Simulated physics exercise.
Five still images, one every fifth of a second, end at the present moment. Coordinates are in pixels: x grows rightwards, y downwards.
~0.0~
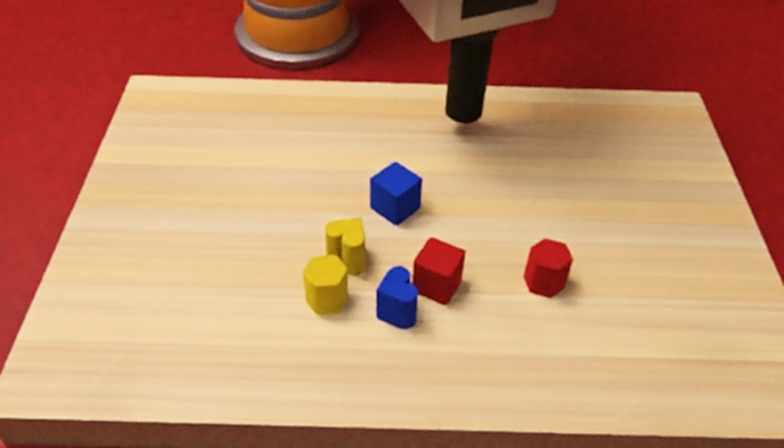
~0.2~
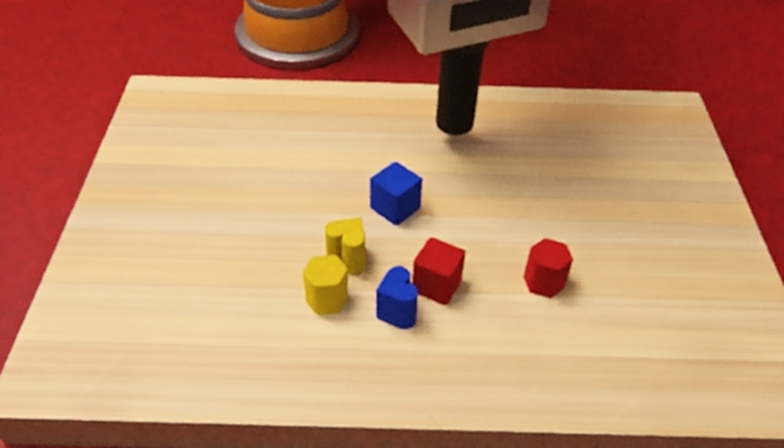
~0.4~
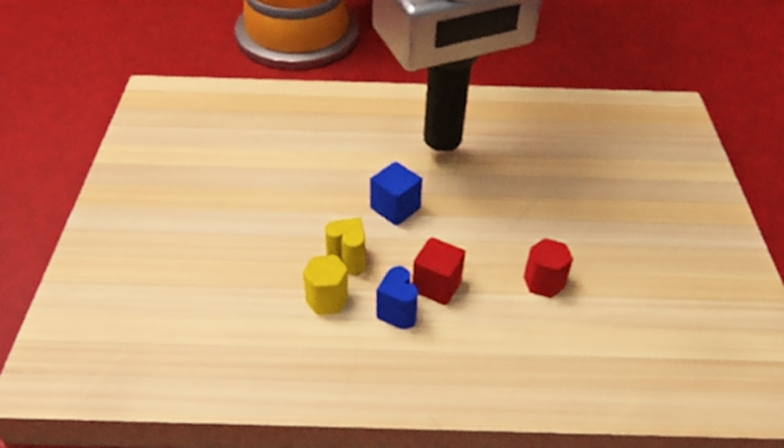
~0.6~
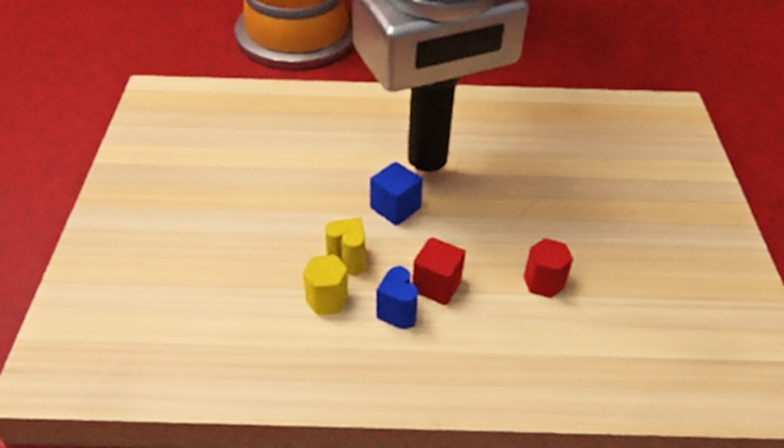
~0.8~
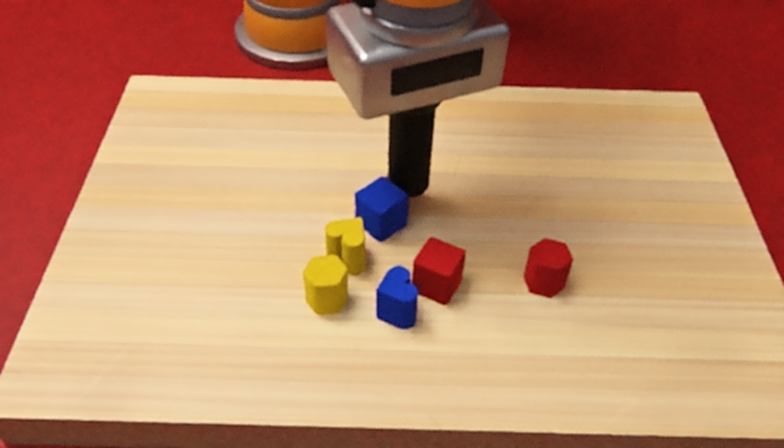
A robot arm's black stick moves down and left, nudging the blue cube toward the viewer's left.
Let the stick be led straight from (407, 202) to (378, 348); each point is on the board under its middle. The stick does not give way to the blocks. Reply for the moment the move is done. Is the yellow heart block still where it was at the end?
I'd say no.
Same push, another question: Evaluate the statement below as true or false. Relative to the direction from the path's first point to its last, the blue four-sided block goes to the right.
That is true.
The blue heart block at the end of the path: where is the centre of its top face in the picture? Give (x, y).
It will end up at (405, 357).
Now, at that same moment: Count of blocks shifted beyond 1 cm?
The result: Three blocks or more.
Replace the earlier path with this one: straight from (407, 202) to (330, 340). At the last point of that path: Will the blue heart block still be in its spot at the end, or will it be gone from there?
When the path is over, the blue heart block is still on its spot.
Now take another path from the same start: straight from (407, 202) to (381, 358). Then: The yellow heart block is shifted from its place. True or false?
True - the claim holds.
The first path, step by step. One third of the way, stick (400, 229); yellow heart block (323, 243), turned 35° anticlockwise; blue four-sided block (357, 219), turned 40° clockwise.
Two thirds of the way, stick (390, 276); yellow heart block (320, 244), turned 45° anticlockwise; blue four-sided block (354, 221), turned 50° clockwise; blue heart block (398, 303).
At the end, stick (378, 331); yellow heart block (320, 244), turned 45° anticlockwise; blue four-sided block (354, 221), turned 50° clockwise; blue heart block (405, 357), turned 55° anticlockwise; red four-sided block in place.
